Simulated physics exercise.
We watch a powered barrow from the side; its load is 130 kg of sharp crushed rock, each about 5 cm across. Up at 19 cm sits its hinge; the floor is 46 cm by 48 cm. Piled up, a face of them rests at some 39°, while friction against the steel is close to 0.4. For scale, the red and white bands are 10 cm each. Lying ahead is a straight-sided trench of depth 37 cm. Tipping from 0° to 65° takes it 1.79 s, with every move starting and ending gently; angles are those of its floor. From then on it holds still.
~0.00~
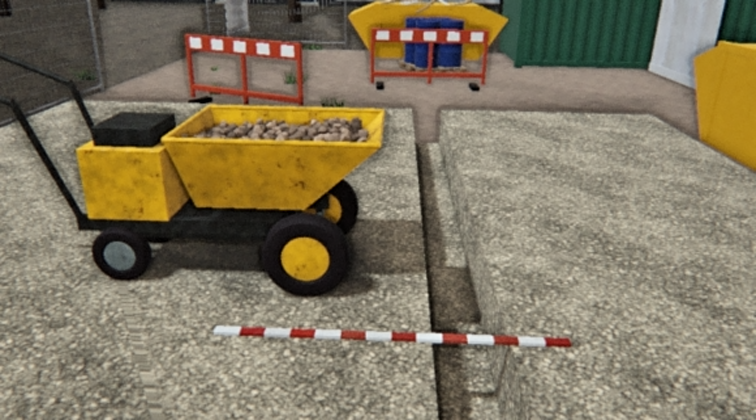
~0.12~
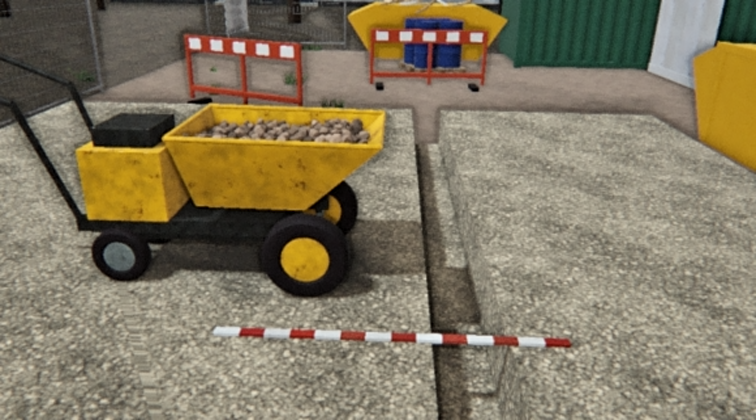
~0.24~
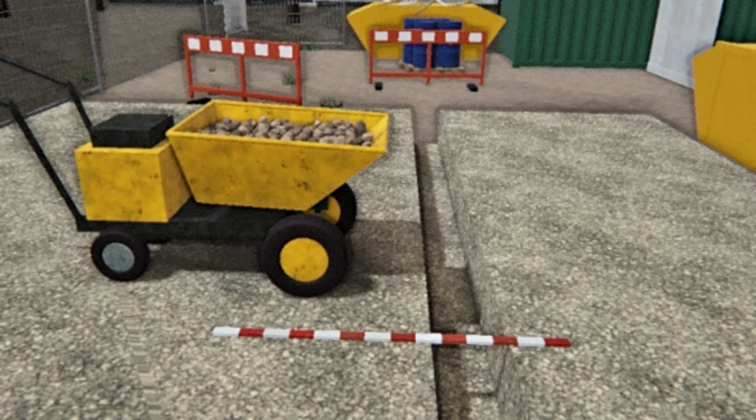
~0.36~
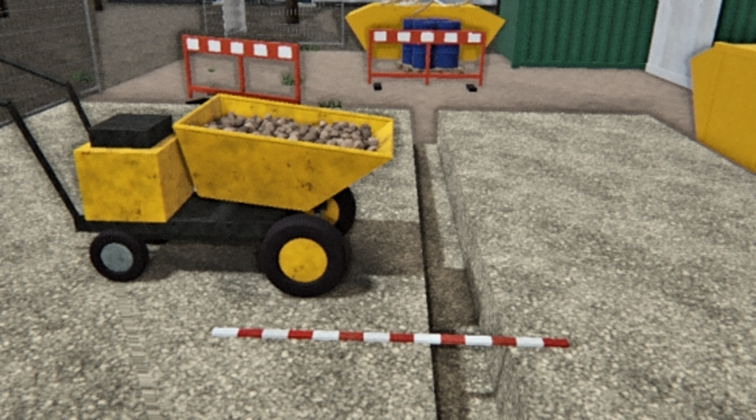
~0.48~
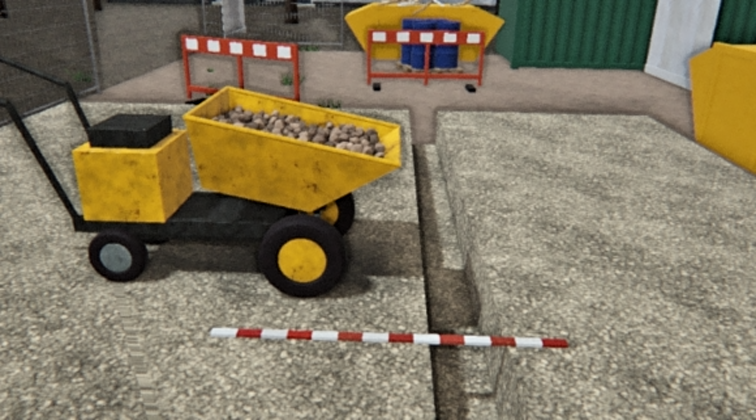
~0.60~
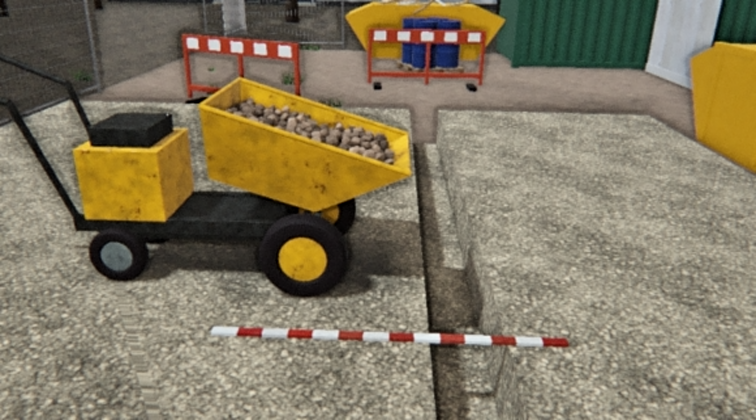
The video shows a yellow powered barrow loaded with crushed rock beside a narrow trench, a red and white striped pole in front; its tray gradually tilts down toward the right, its left end rising, while the wheels stay still.
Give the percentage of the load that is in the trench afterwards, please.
Near 95 per cent of the load.
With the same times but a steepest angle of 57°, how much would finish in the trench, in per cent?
Roughly 50% would end there.
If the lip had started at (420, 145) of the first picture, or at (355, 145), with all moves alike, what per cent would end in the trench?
About 40 per cent from the first spot, about 100 from the second.
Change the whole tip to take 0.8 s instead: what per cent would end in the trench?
It'd be some 90 per cent.
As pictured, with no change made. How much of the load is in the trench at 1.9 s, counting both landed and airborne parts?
Something like 25 in a hundred.
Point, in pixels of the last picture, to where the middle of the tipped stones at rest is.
I'd point to around (455, 313).
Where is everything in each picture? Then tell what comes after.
Lip at (380, 146), floor tilted 0°, highest stones at (343, 126), in the first frame.
Lip at (381, 148), floor tilted 1°, highest stones at (321, 127); the stones move at 0.1 m/s on average, in the second frame.
The tray is at 3°, its lip at (385, 151); the top of the load is at (310, 128); the stones move at 0.2 m/s on average, in the third frame.
The tray is at 7°, its lip at (392, 157); the top of the load is at (251, 124); the stones move at 0.3 m/s on average, in the fourth frame.
The tray is at 12°, its lip at (400, 165); the top of the load is at (242, 116); the stones move at 0.3 m/s on average, in the fifth frame.
The tray is at 17°, its lip at (410, 174); the top of the load is at (246, 108); the stones move at 0.4 m/s on average, in the sixth frame.
After 1.3 s the floor is at 55°; 100 % in the tray; the foremost stones are at (441, 230).
After 1.9 s the floor is at 65°; 77 % in the tray, 23 % in the trench; the foremost stones are at (481, 302).
After 2.2 s the floor is at 65°; 43 % in the tray, 54 % in the trench, 3 % past the trench; the foremost stones are at (535, 281).
After 4.2 s the floor is at 65°; 1 % in the tray, 95 % in the trench, 4 % past the trench; the foremost stones are at (547, 276).
